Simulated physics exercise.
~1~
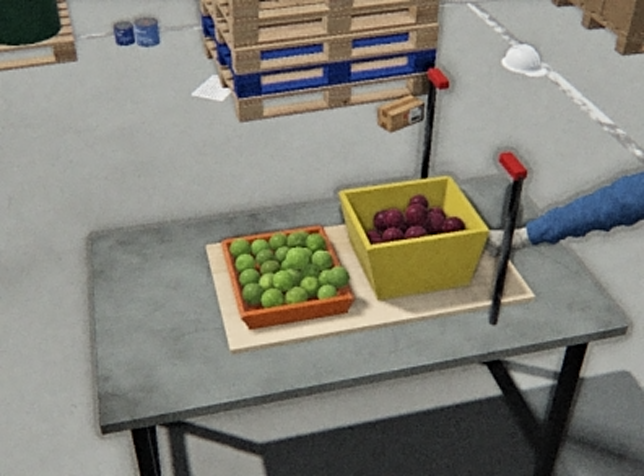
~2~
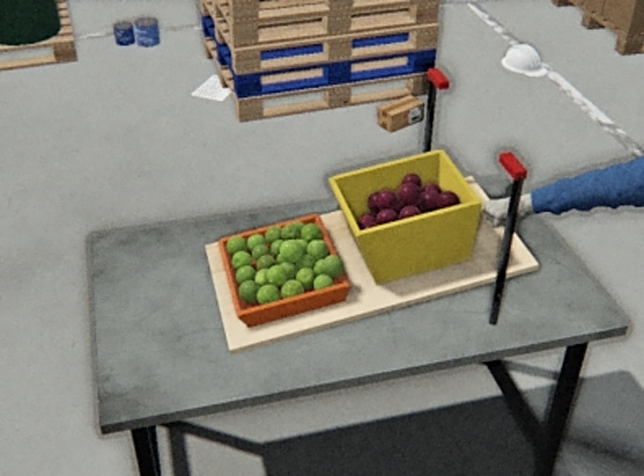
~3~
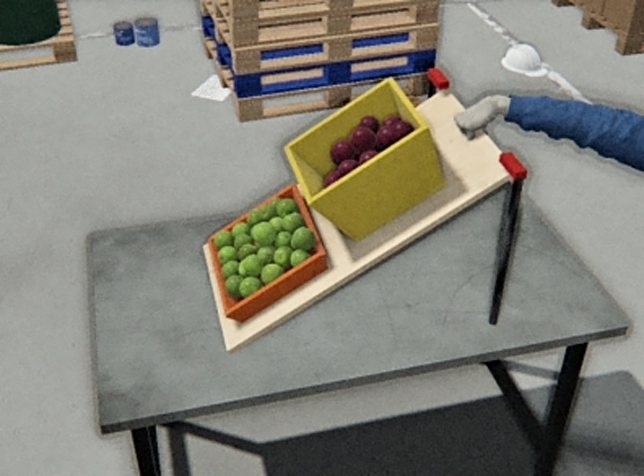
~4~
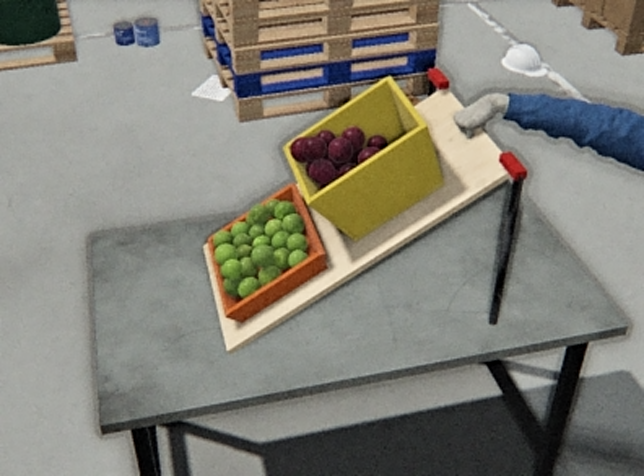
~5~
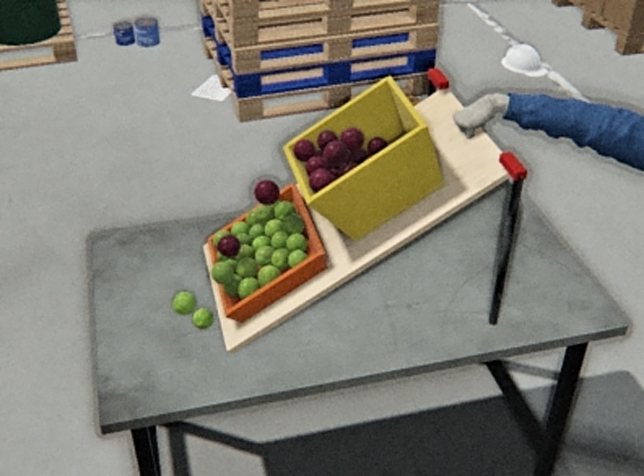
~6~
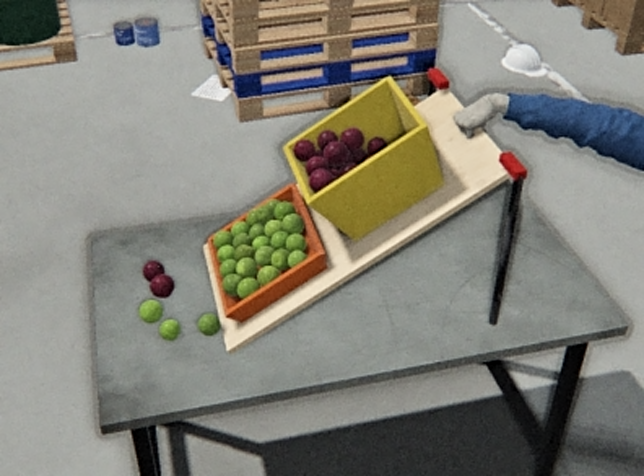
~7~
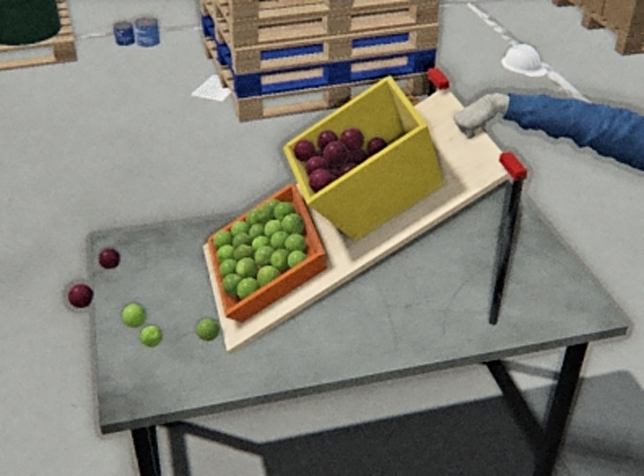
A blue-sleeved arm with a pale glove reaches in from the right over a grey table in a warehouse, seen from above, with stacked pallets behind. On the table lies a pale board carrying an orange tote of green apples at left and a yellow tote of dark red onions at right, between two red-topped black posts. The hand lifts the board's right end faster and faster until it halts, steeply tilted. The onions slump leftward, and two tumble out past the orange tote while three apples spill onto the table. The onions roll to the left edge, the apples trailing, while most of the load stays in the totes.
